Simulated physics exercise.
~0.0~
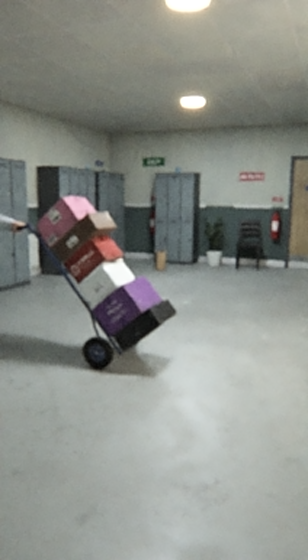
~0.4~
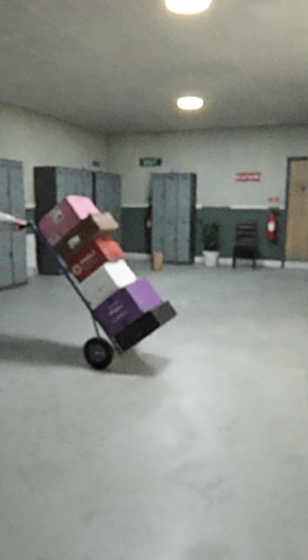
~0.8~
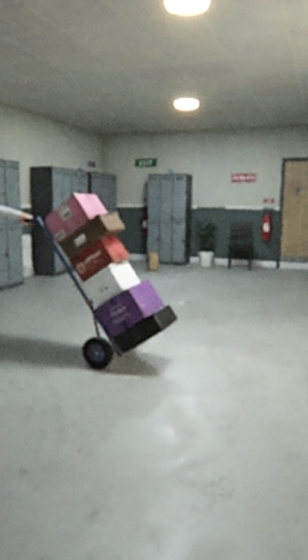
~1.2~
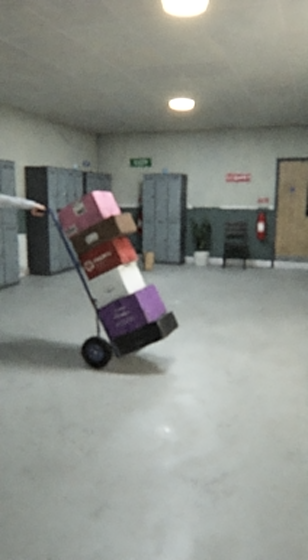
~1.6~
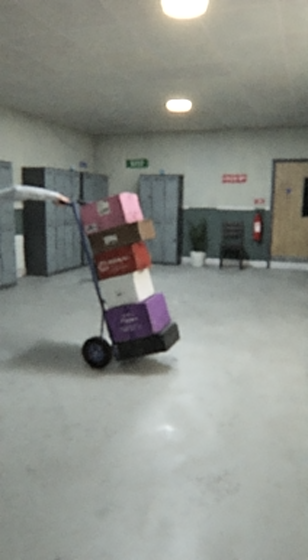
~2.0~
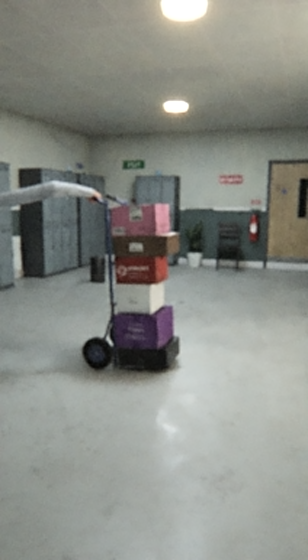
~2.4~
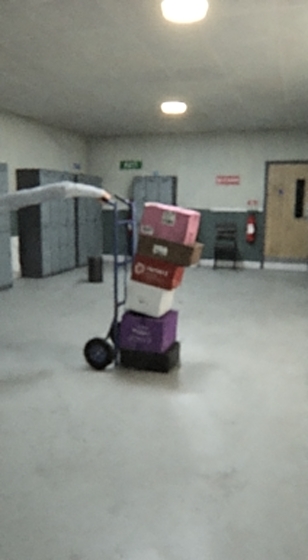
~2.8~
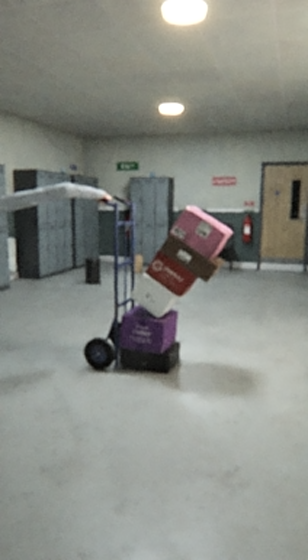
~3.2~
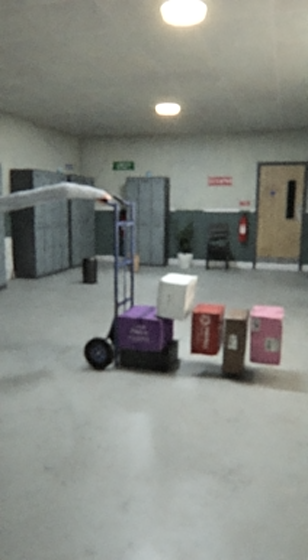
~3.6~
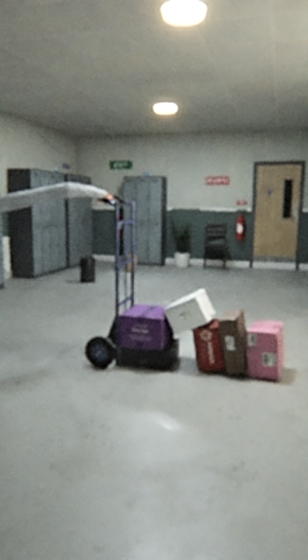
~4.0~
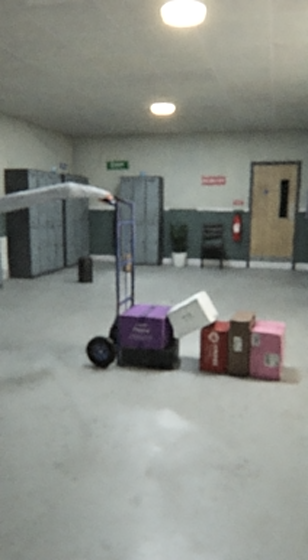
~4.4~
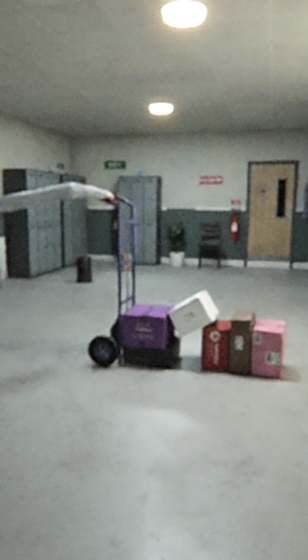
Four stacked boxes topple off a hand truck to the right as an arm uprights it.
